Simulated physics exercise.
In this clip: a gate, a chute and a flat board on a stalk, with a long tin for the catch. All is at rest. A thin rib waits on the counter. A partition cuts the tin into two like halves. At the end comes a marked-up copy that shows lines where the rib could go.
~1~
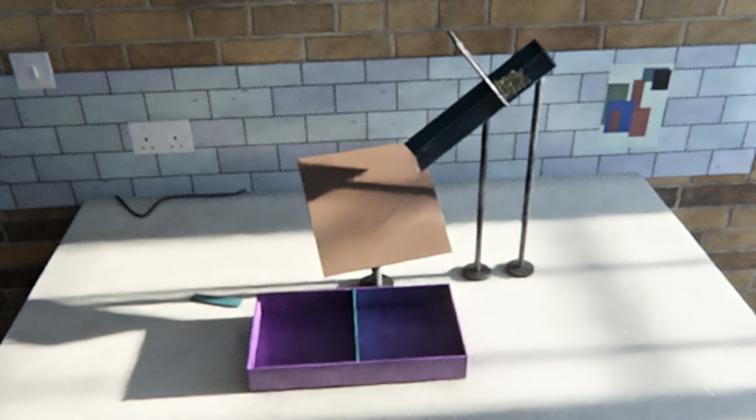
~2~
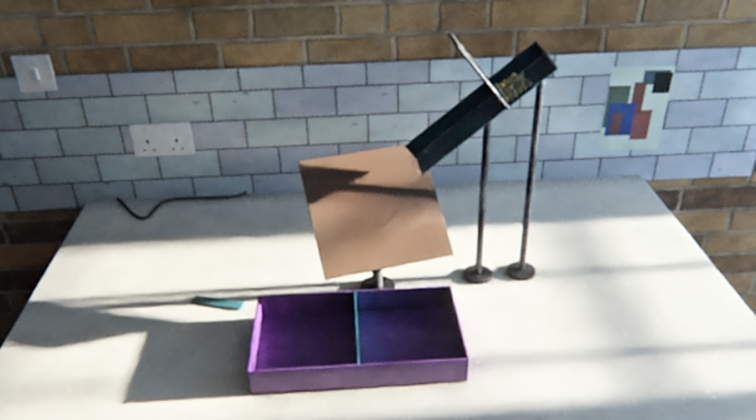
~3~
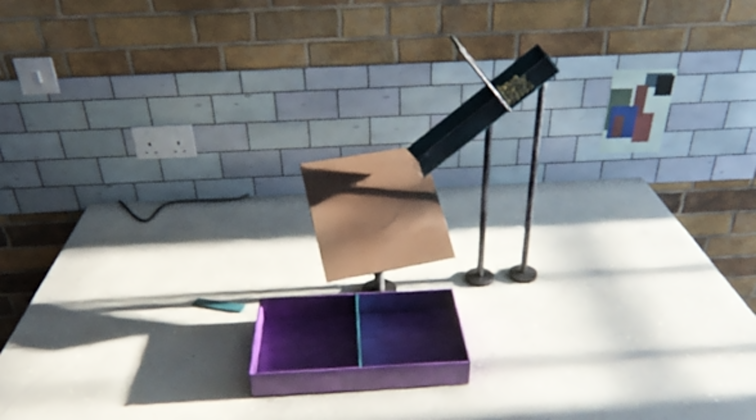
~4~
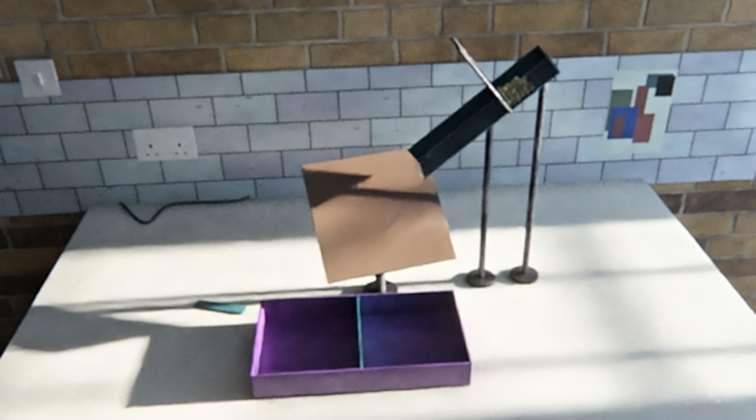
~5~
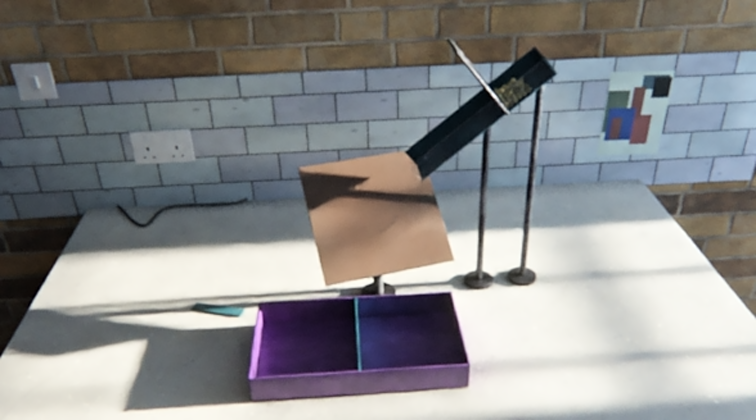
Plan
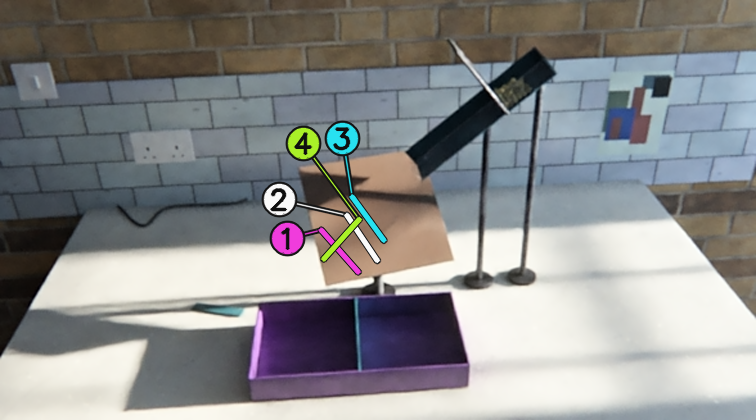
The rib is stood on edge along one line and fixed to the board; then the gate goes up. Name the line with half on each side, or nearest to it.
Line 4.
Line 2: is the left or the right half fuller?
The right half.
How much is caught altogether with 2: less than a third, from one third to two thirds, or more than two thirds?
It is more than two thirds.
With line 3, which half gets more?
More lands on the right.
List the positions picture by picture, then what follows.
In the first frame, load behind the gate (507, 85), soya beans; lip of the chute (418, 164), sloping fairly steeply.
In the second frame, middle of the board (375, 207), tilted fairly steeply; middle of its low edge (391, 267); of its high edge (361, 151).
In the third frame, front corners of the tin (250, 374) and (470, 361); front end of its middle wall (360, 368); gate still shut (489, 84).
In the fourth frame, middle of the load (510, 92); lip (422, 171).
In the fifth frame, middle of the load (507, 93); lip (419, 173).
On the marked copy, line 1 from (321, 230) to (358, 271); line 2 from (346, 215) to (377, 260); line 3 from (352, 196) to (383, 240); line 4 from (359, 219) to (323, 259).
For line 1, of what is caught, just a few in the left half, almost all in the right.
For line 2, of what is caught, about a tenth in the left half, almost all in the right.
For line 3, of what is caught, just a few in the left half, almost all in the right.
For line 4, of what is caught, roughly two thirds in the left half, roughly a third in the right.
